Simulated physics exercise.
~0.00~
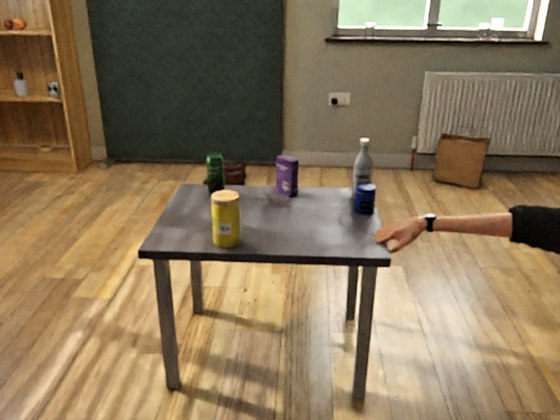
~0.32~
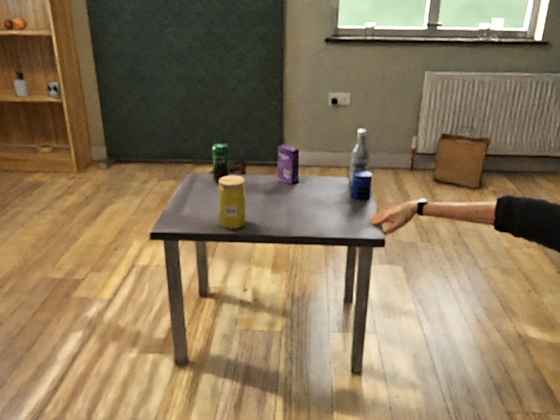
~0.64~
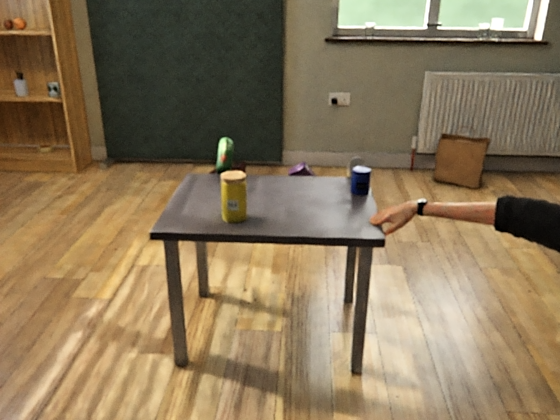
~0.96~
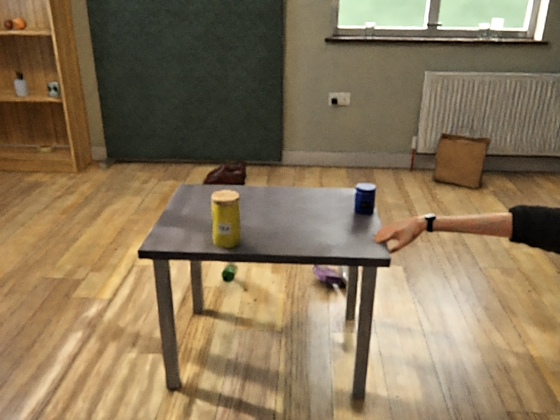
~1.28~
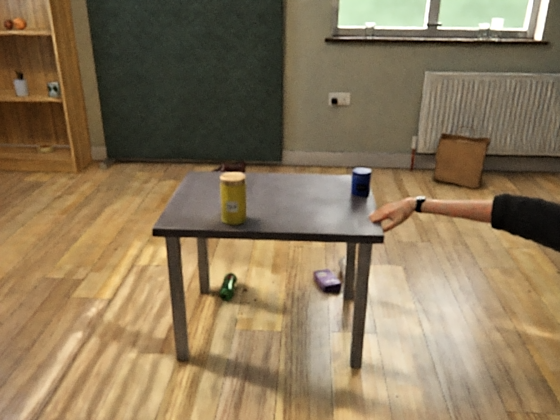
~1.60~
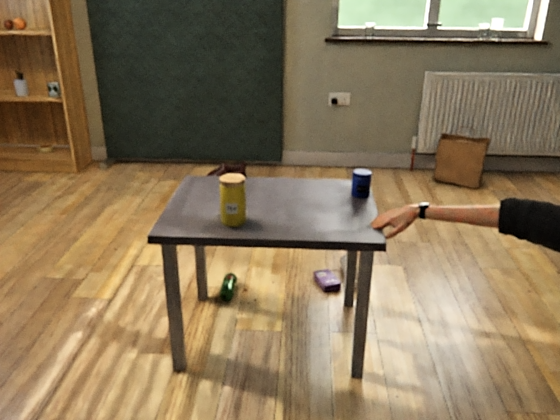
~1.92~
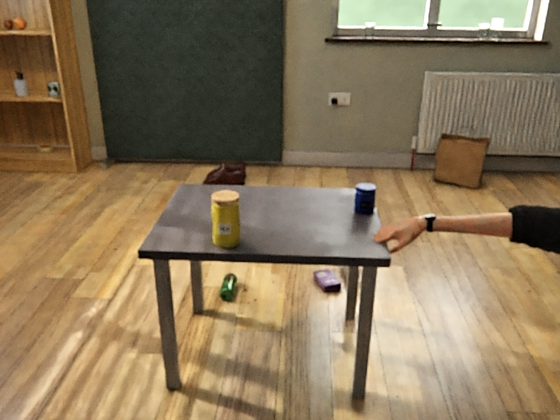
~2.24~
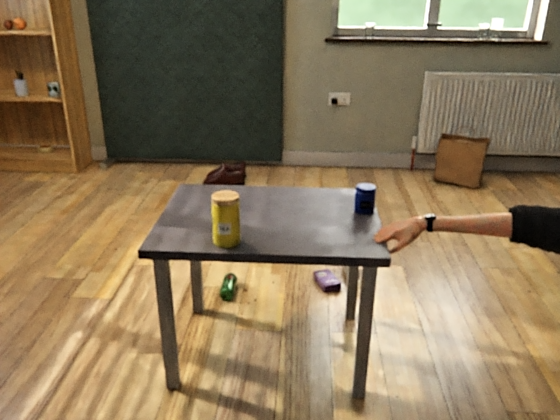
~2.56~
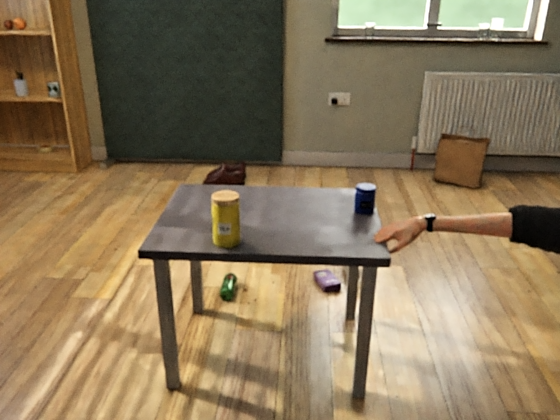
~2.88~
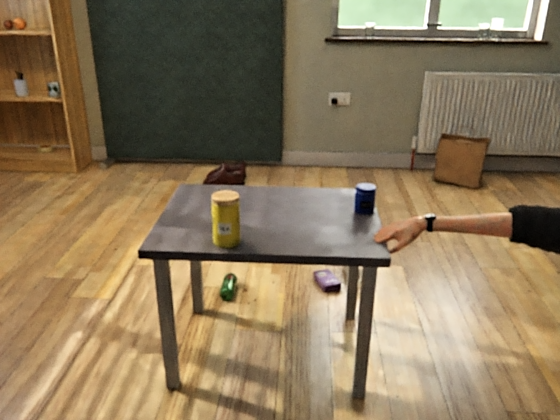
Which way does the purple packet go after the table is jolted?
It goes down, dropping off the table and ending up lying on the floor.
